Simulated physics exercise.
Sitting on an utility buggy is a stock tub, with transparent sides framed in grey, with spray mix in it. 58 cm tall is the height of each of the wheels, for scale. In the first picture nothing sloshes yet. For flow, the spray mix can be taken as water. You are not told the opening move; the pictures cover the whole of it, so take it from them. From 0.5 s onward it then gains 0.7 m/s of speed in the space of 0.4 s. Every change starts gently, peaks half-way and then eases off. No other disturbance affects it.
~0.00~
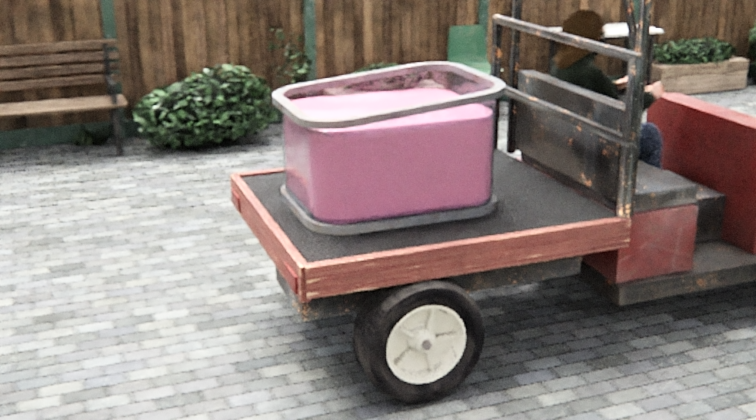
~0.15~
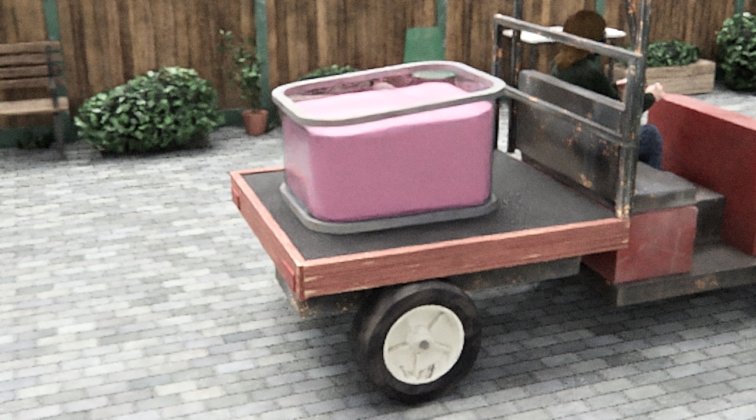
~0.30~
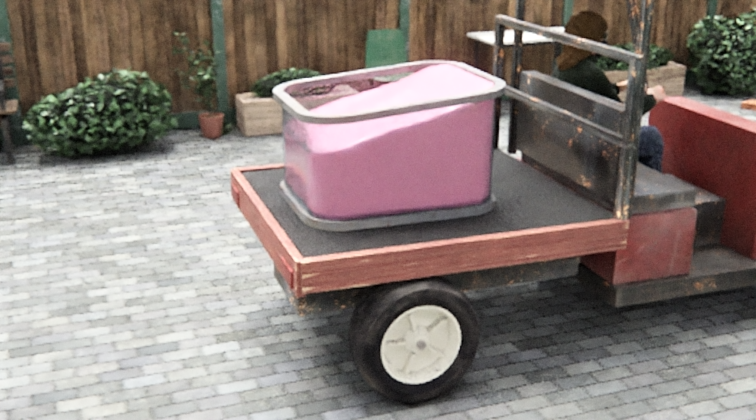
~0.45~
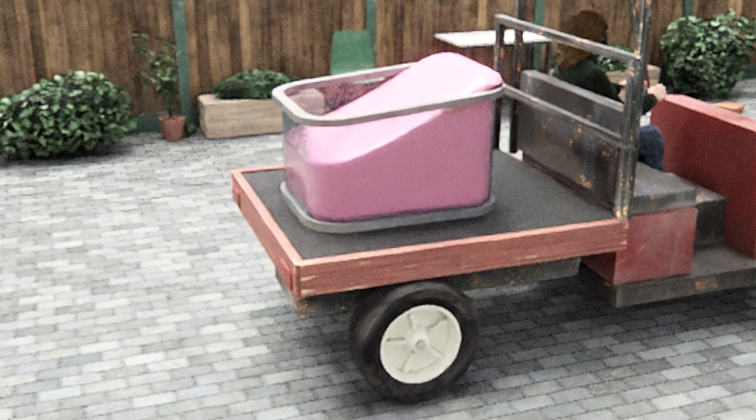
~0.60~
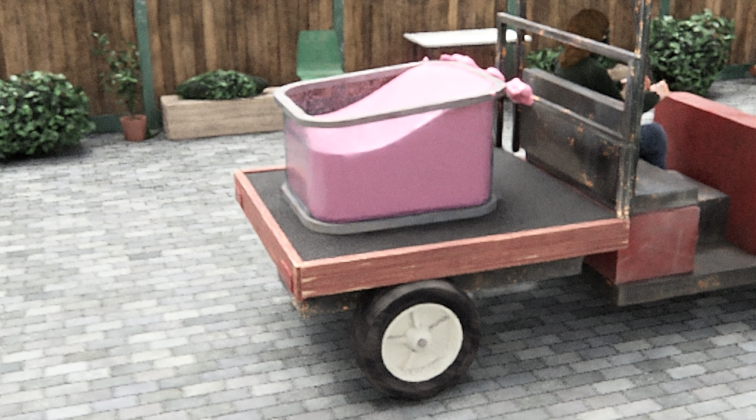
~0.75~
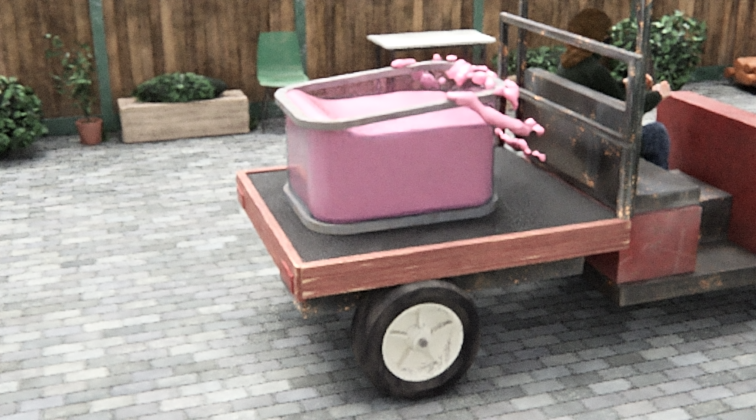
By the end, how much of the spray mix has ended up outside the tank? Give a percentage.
Close to 14 per cent.
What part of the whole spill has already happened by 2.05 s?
80 %.
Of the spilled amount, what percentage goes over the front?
Near 10 per cent of the spill.
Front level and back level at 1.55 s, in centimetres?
Height at the front is 58 cm; height at the back is 26 cm.
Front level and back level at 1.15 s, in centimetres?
Front reads 26 centimetres, back reads 60 centimetres.
Then, 1.15 s in, it stands 60 cm high behind and 26 cm in front; 1 per cent has gone over the front.
Then, 1.55 s in, it stands 26 cm high behind and 58 cm in front; 10 per cent has gone over the back.
Then, 2.05 s in, it stands 45 cm high behind and 32 cm in front; 11 per cent has gone over the back.
Then, 3.88 s in, 14 per cent has gone over the back, 37 of 267 litres.
